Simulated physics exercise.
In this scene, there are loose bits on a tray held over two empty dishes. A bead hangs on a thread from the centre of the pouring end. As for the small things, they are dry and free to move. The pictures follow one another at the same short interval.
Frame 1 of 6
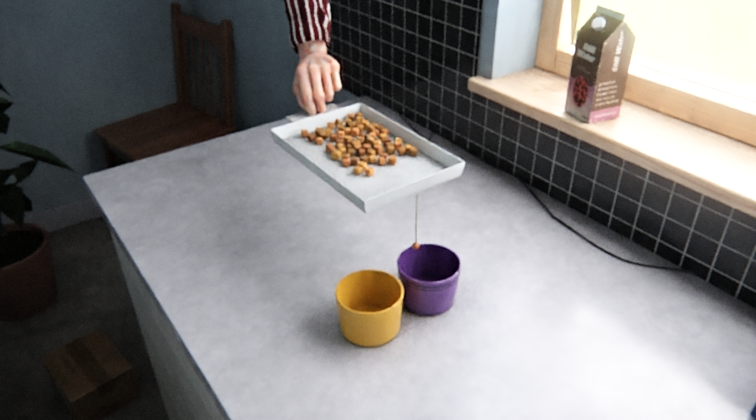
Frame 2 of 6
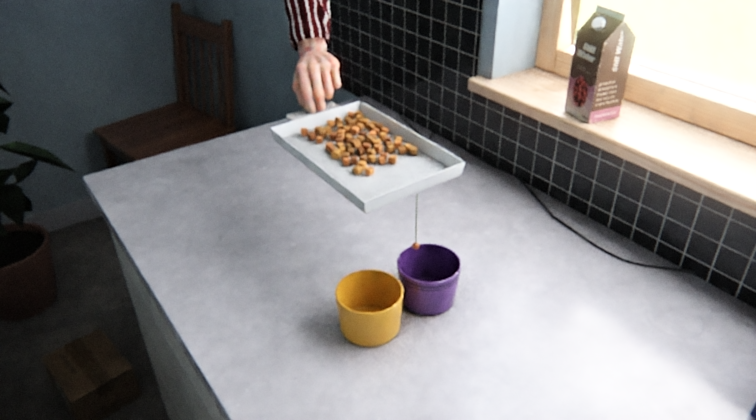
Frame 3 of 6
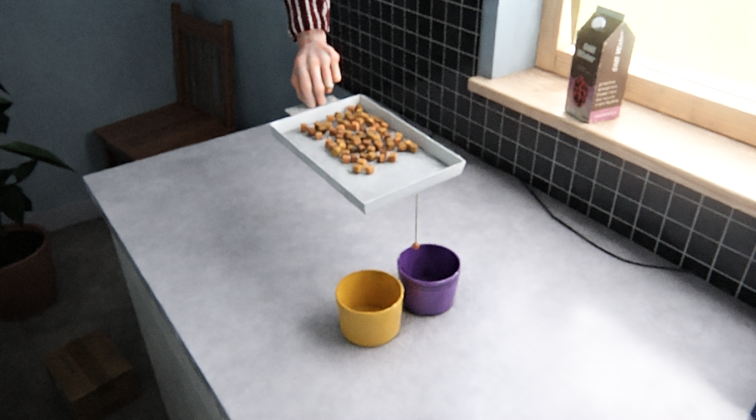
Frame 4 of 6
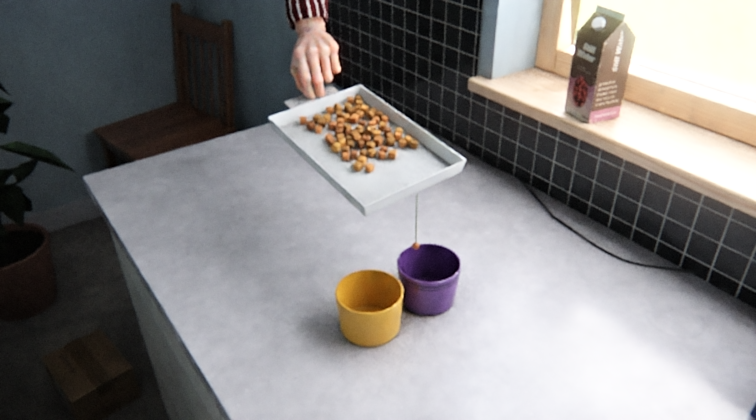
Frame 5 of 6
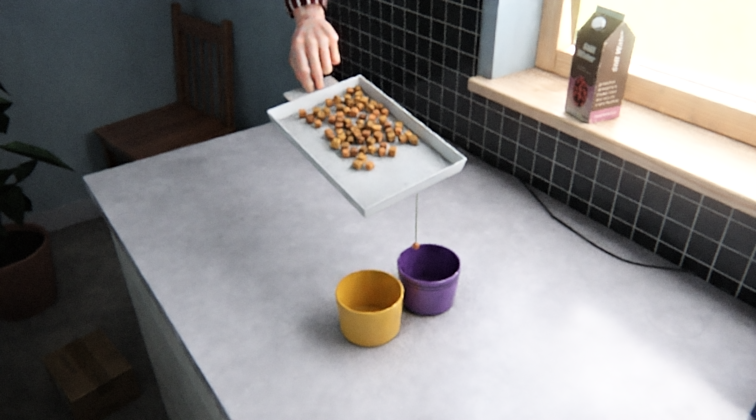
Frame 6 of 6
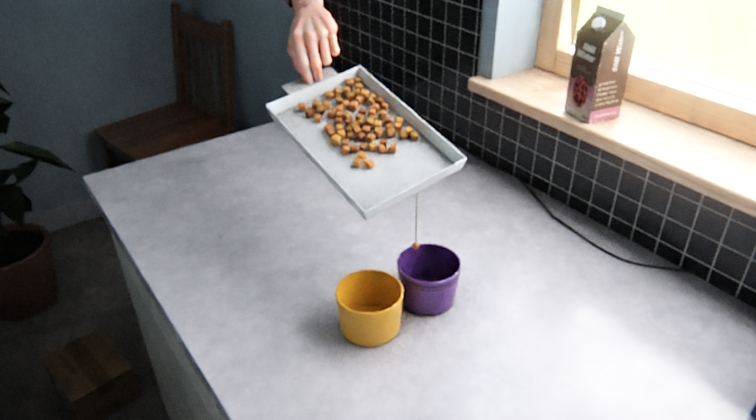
To begin with, a hand holds a level white tray of small brown cubes above a yellow dish and a purple dish, a bead hanging on a thread from its near end. The hand then gradually raises the far end, tilting the tray toward its near left corner, while the cubes stay clustered on it.
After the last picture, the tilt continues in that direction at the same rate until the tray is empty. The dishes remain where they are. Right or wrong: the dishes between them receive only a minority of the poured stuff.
Wrong, they get over half.
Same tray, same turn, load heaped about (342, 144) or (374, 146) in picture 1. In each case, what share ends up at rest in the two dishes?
Share in order: Roughly 70 %, 70 %.
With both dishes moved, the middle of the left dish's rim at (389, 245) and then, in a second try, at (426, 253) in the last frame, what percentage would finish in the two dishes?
Trial 1 0%, trial 2 0%.
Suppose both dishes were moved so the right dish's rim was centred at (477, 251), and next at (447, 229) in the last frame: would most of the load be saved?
Short of half, then Short of half.
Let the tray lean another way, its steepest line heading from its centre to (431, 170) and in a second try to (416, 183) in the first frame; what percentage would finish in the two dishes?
First case around 10 per cent, second case 30 per cent.
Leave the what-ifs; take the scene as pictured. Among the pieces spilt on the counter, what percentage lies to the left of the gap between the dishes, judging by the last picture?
Looks to be around 90 per cent of the spill.
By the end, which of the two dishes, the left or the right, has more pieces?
The one that comes out ahead is the leftward one.
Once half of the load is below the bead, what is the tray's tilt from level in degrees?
I'd say close to 115 degrees.
Just after the last frame, tray tipped steeply; every one on the tray.
A moment on, tray tipped right over; almost all on the tray; about a tenth in the left dish.
Further on, tray tipped past a quarter turn; roughly two thirds in the left dish; about a tenth in the right dish; roughly a quarter outside both.
When it is over, tray tipped past a quarter turn; roughly two thirds in the left dish; about a tenth in the right dish; roughly a quarter outside both.
